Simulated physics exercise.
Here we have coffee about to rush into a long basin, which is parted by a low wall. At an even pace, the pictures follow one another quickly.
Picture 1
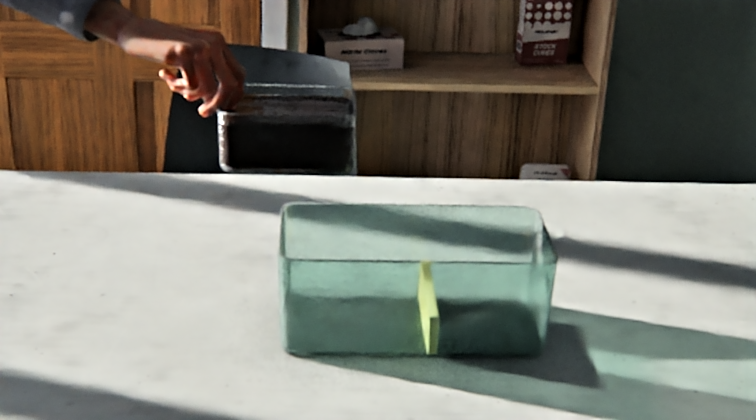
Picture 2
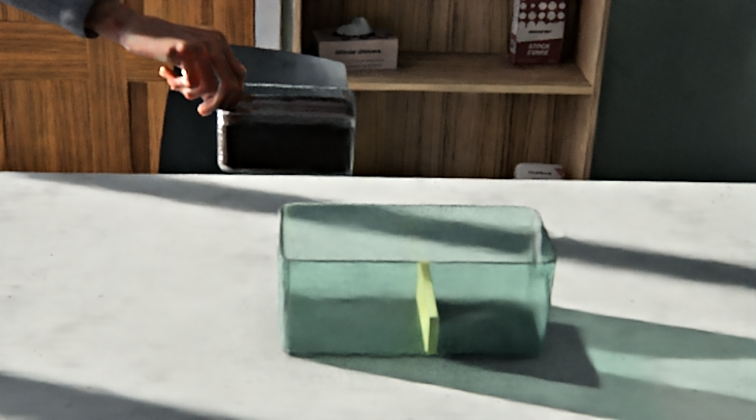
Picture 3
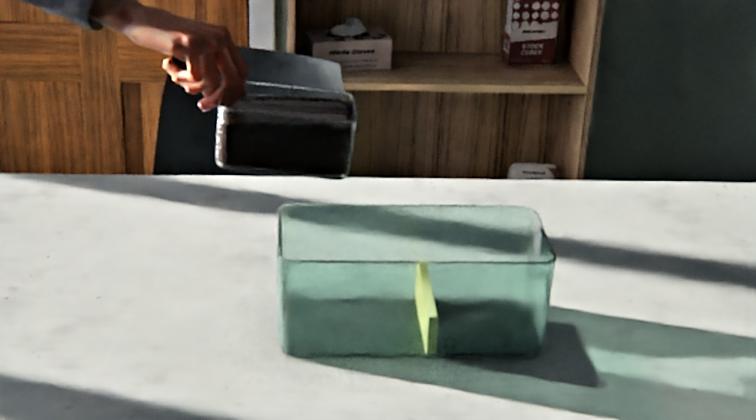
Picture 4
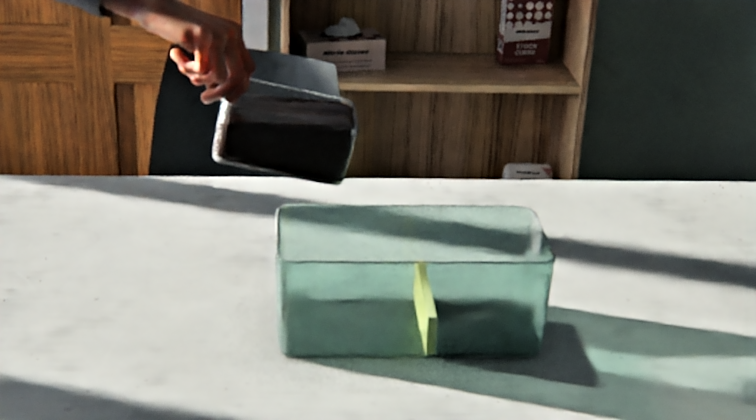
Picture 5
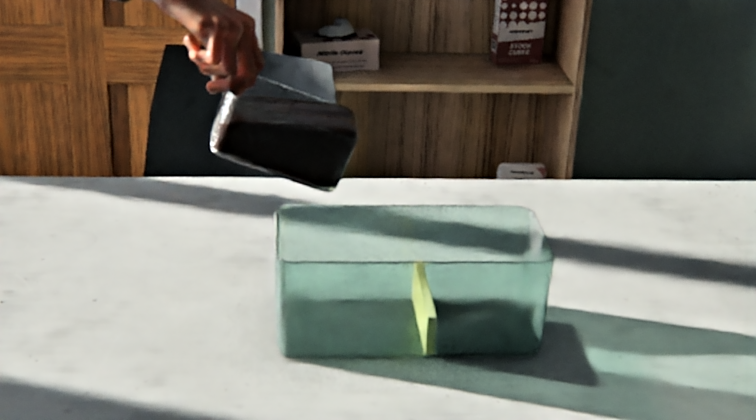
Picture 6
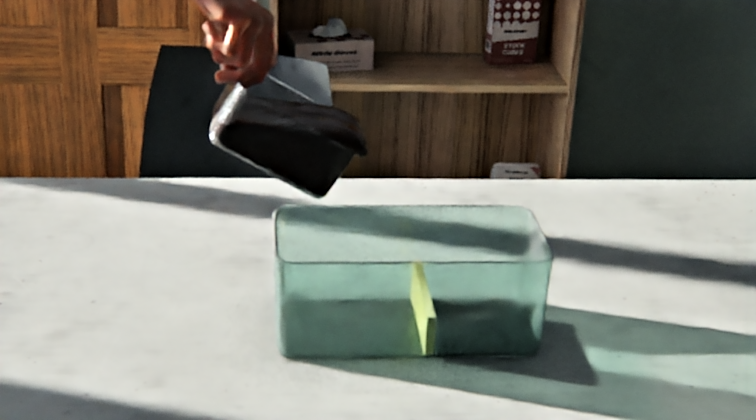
In this clip, a hand holds a dark, glassy container of coffee above a long, clear green basin with a low yellow wall inside, and steadily tilts it down to the right while the basin stays still on the table.
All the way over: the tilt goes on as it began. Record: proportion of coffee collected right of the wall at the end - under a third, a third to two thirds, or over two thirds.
Proportion recorded: Under a third.
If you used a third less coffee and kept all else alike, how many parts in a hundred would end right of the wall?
I'd say roughly 5 percent.
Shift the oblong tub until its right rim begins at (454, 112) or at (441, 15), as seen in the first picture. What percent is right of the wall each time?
About 85 and 75 per cent.
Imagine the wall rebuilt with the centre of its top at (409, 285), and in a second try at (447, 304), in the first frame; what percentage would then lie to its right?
Try 1: Some 40 %; try 2: 25 %.
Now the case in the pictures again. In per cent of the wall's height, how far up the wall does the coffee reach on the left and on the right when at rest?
Left part: 50 per cent; right part: 10.
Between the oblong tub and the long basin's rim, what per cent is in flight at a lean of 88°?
Roughly 40 percent.
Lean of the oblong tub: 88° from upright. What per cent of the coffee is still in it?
About 20 %.
A moment on, the oblong tub is tipped on its side and 22 per cent is still to pour, 37 is left of the wall and 3 right of it.
Next, the oblong tub is tipped right over and 6 per cent is still to pour, 82 is left of the wall and 7 right of it.
Then the oblong tub is tipped right over and 1 per cent is still to pour, 83 is left of the wall and 9 right of it.
Later the oblong tub is tipped right over and 0 per cent is still to pour, 85 is left of the wall and 9 right of it.
In the end 85 per cent lies left of the wall, 9 right of it and 5 outside.
